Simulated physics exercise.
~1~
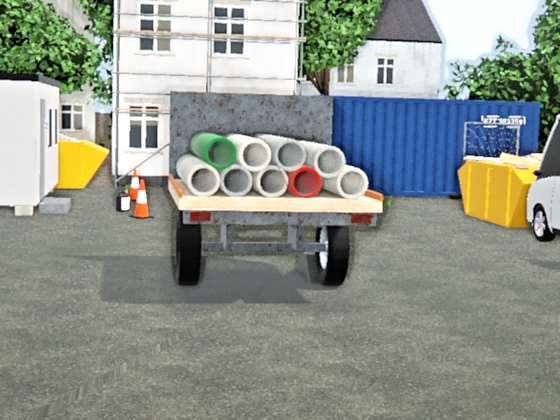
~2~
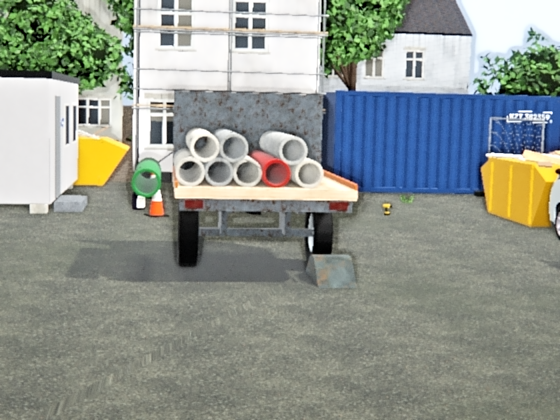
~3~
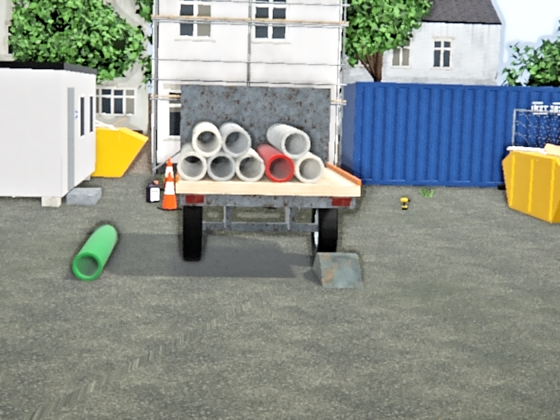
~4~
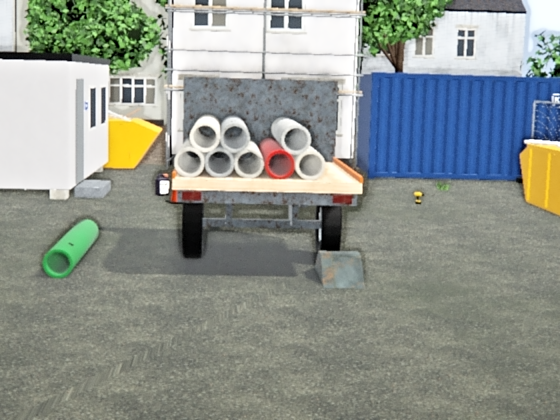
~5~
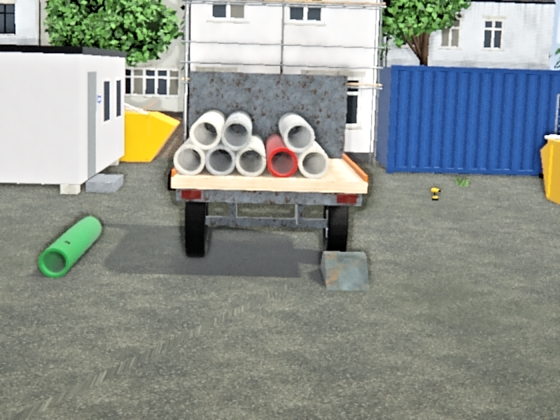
Green pipe dropping off the left side of a flat trailer and settling on the ground, the red one staying aboard.
